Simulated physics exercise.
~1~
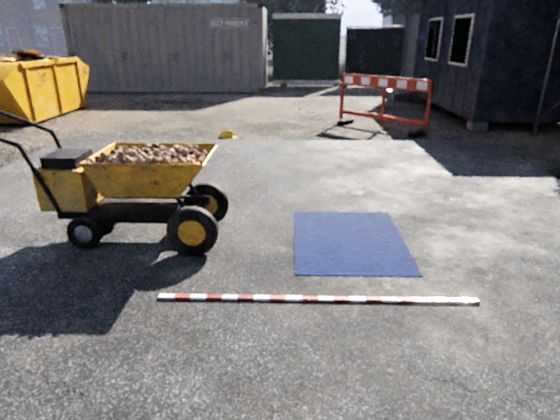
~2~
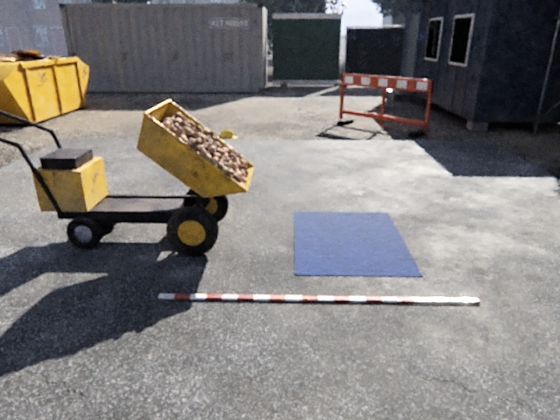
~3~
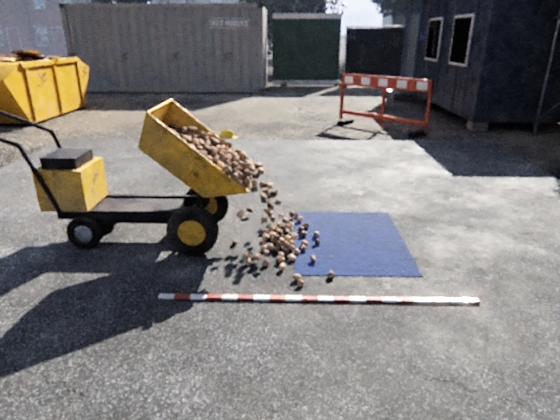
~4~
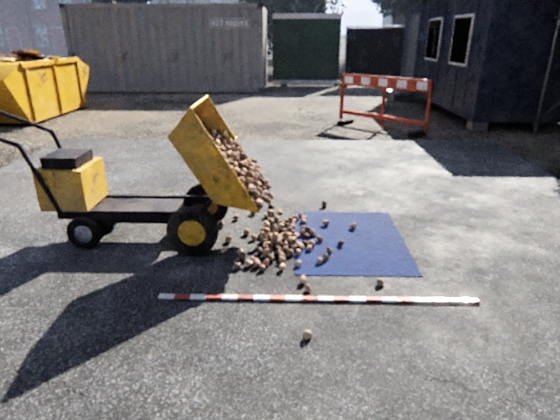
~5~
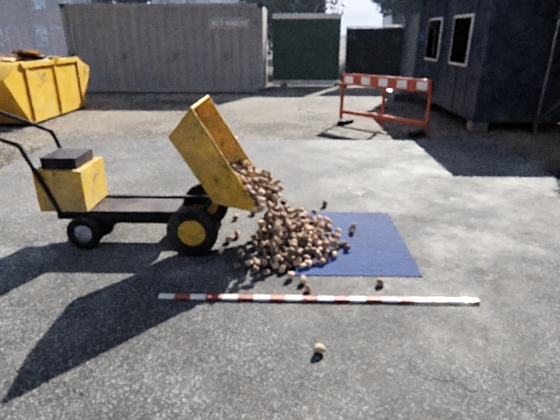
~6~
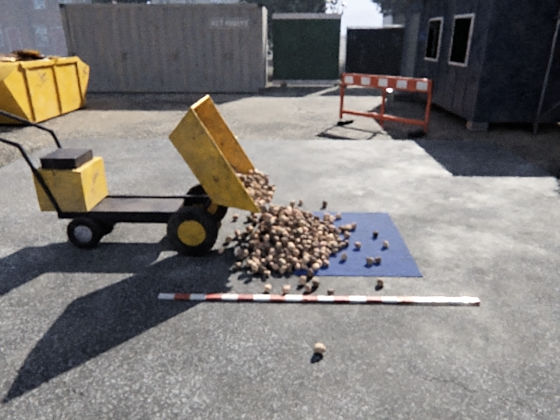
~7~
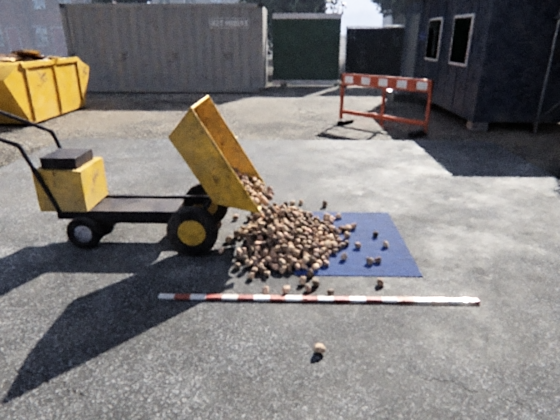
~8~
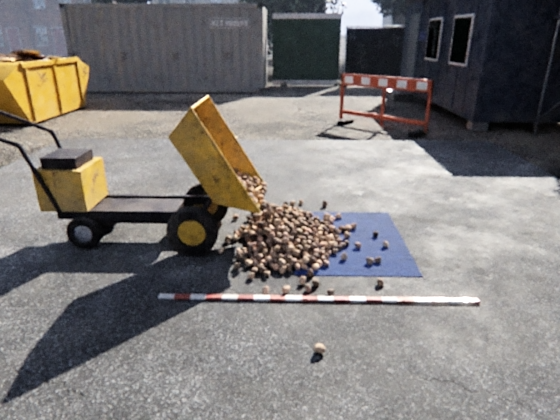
At first, a yellow powered barrow stands on grey tarmac with its tray level and full of brownish rounded stones, a blue sheet and a red and white striped staff lying nearby. The tray tips up toward the right, and the stones stay in it briefly before some spill over the lower edge. It then tilts more steeply, and many more pour down, a few rolling loose past the staff. The heap grows against the tray's lip and spreads onto the sheet's left side. Finally everything rests, with the tray still raised, some stones left inside and most of the pile short of the sheet.
